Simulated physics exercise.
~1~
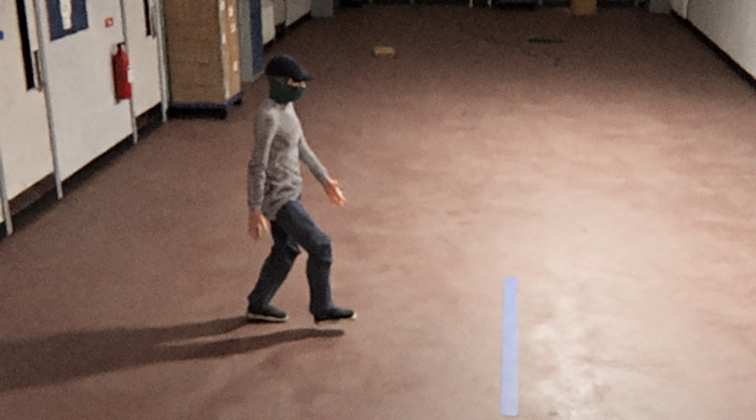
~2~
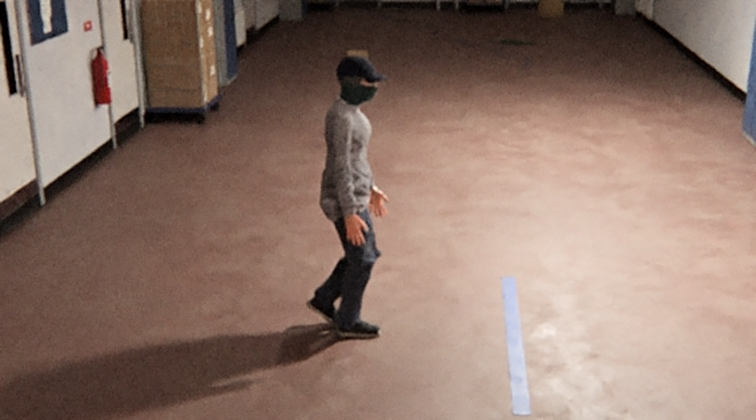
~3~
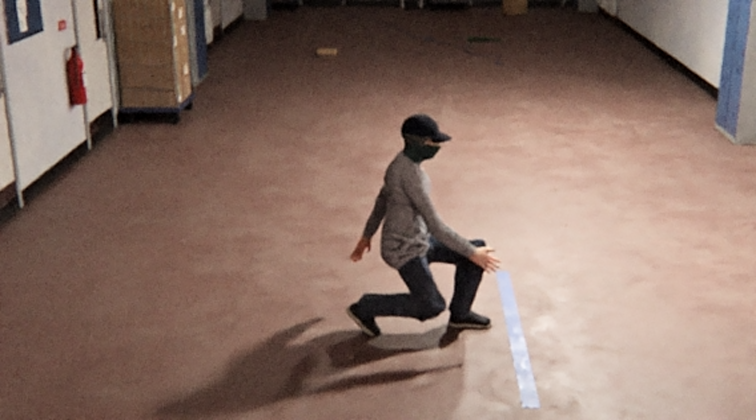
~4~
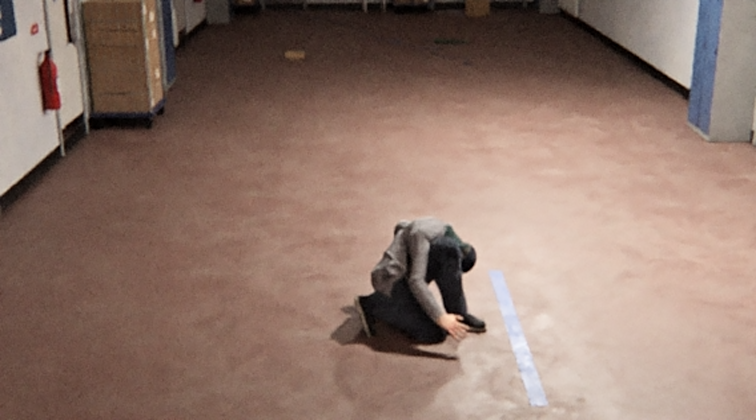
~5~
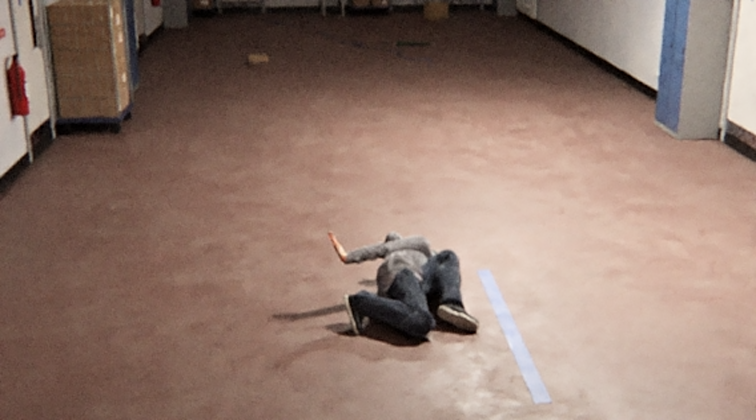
In a wide hallway, a masked person walks right, kneels, and collapses short of blue tape.
